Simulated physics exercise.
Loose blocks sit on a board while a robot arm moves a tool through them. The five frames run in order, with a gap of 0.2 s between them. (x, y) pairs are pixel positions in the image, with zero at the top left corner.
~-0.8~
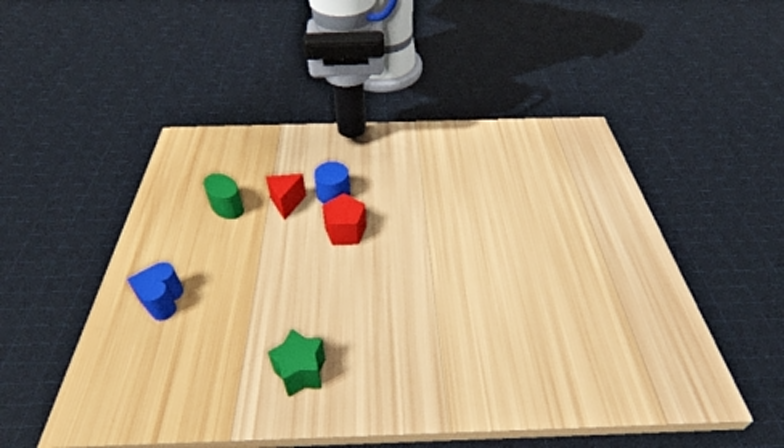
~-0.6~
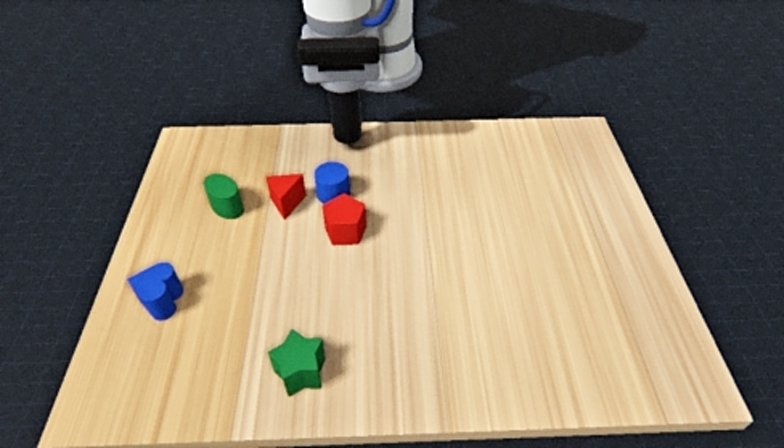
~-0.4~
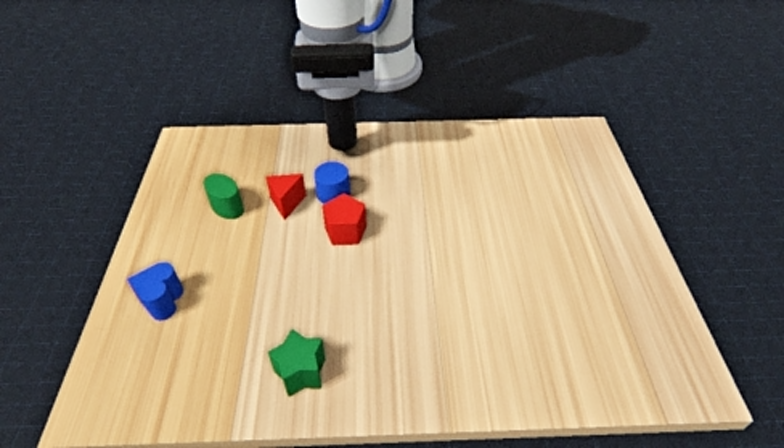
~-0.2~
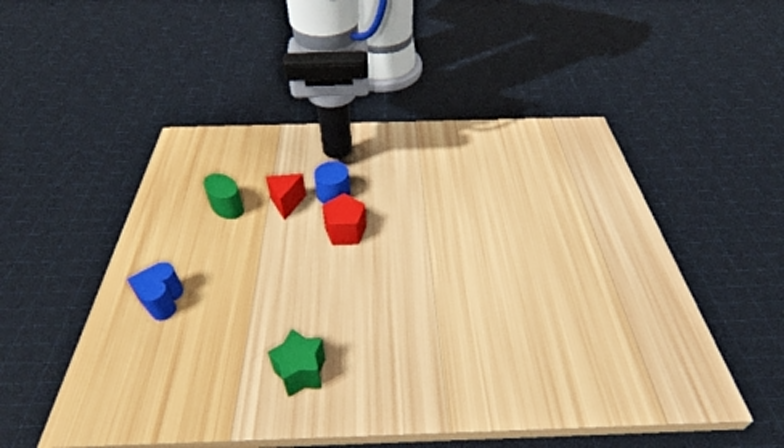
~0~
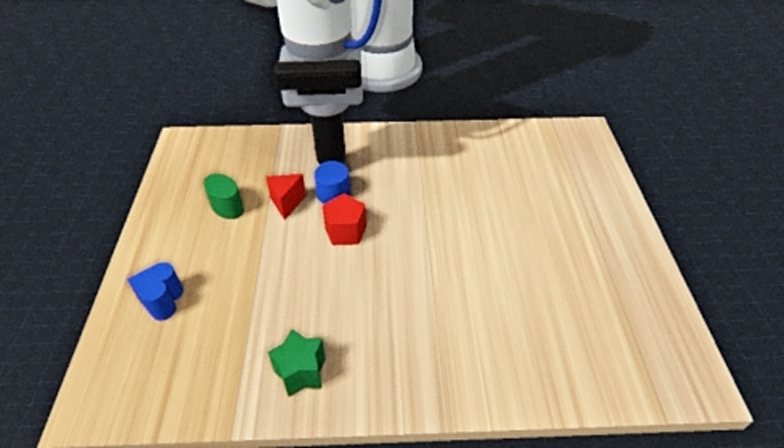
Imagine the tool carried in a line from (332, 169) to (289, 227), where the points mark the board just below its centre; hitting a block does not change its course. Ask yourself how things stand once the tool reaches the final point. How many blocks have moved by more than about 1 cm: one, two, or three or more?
My forecast: 3 or more.
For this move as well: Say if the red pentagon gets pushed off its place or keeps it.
It is shoved along.
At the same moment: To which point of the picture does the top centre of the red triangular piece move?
I'd place it at (256, 198), taking the centre of its top.
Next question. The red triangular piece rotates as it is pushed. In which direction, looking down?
The block turns clockwise.
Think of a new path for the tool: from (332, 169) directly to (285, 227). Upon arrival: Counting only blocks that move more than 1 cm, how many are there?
Answer: 3+.
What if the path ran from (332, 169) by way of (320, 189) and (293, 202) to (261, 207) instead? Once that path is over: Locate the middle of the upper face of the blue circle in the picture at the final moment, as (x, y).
The point I'd pick in the picture is (328, 191).
The first path, step by step. One third of the way, tool (318, 177); blue circle (330, 186).
Two thirds of the way, tool (303, 197); red triangular piece (264, 192), turned 35° clockwise; blue circle (329, 198); red pentagon (353, 219), turned 15° clockwise.
At the end, tool (286, 216); green oval block in place; red triangular piece (256, 198), turned 95° clockwise; blue circle (328, 199); red pentagon (354, 220), turned 15° clockwise.
